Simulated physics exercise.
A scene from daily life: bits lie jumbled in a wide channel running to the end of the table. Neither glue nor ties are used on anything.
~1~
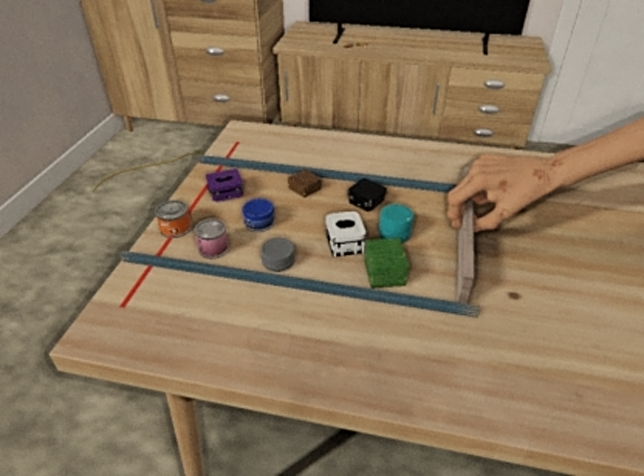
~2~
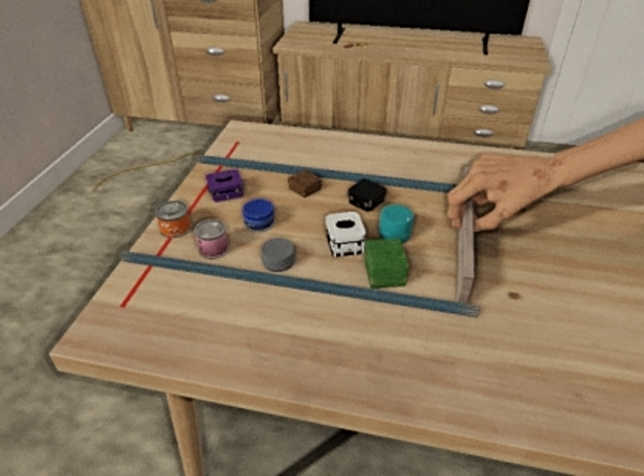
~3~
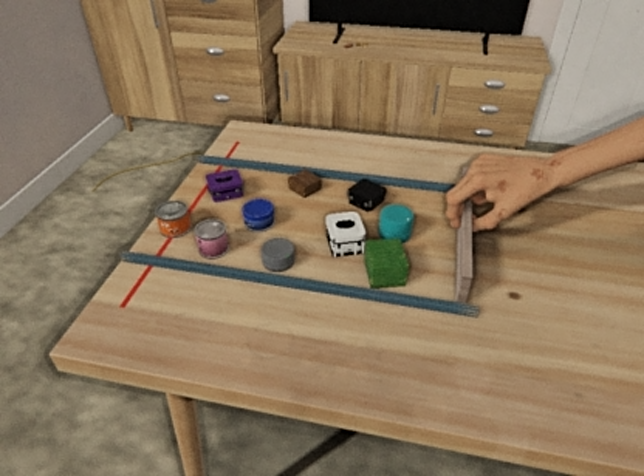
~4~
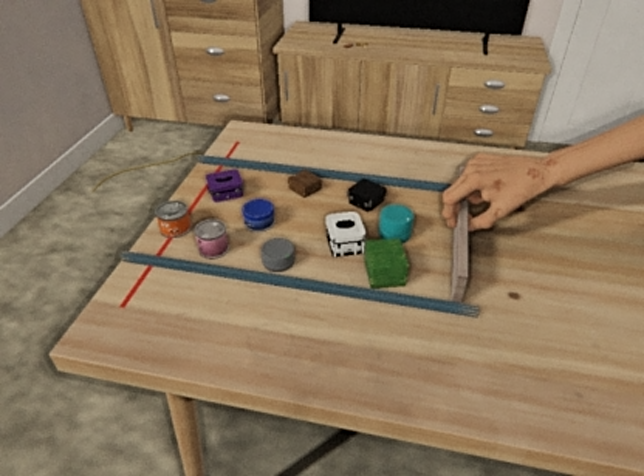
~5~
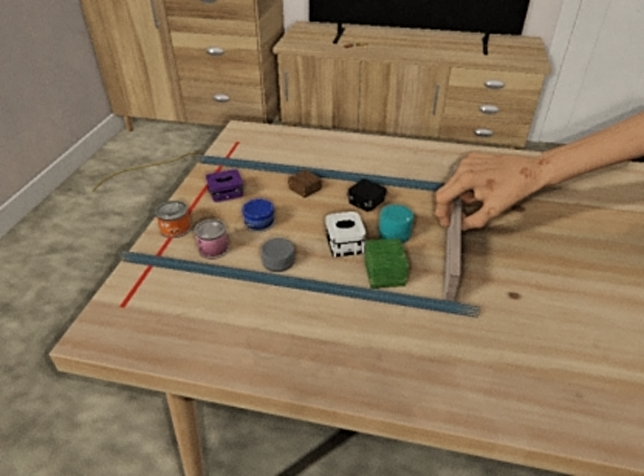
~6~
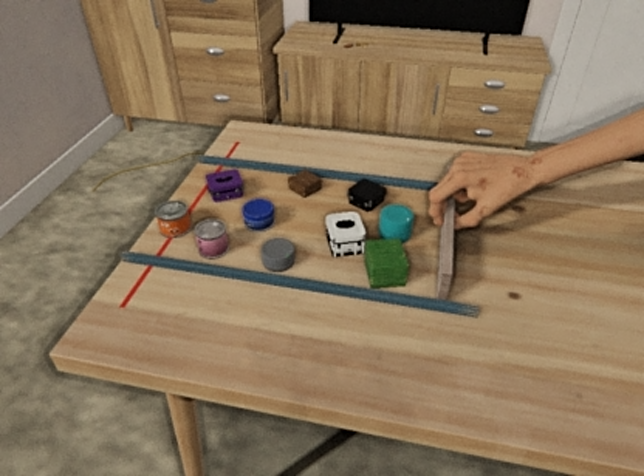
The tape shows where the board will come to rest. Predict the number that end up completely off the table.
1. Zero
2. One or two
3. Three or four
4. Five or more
The answer is 4.
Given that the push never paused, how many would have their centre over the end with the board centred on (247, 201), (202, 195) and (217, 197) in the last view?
Result per place: 0; 5; 2.
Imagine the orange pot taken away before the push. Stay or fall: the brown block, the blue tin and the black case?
Brown block: Still there. Blue tin: Over the edge. Black case: Still there.
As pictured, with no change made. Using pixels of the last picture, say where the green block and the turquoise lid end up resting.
Going in order: First (150, 230), then (181, 191).
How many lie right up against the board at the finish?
All in all, 4.
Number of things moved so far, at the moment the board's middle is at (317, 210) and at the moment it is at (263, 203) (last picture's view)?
7 at one spot and 10 at the other.
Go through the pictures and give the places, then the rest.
Orange pot (174, 219); purple case (225, 186); pink tin (212, 239); board (465, 229); tape (192, 208), in the first frame.
Purple case (225, 186); blue tin (259, 215), in the second frame.
Pink tin (212, 239); board (464, 229), in the third frame.
Orange pot (174, 219); white case (345, 234), in the fourth frame.
Purple case (225, 186); turquoise lid (396, 224), in the fifth frame.
Orange pot (174, 219); purple case (225, 186); pink tin (212, 239); board (447, 227); tape (192, 208), in the sixth frame.
Soon after, none off yet; orange pot at rest near (174, 219); purple case at rest near (225, 186); pink tin at rest near (212, 239).
In the end, the number that fall off is five or more; gone, white case, grey lid, blue tin, pink tin, purple case and orange pot.
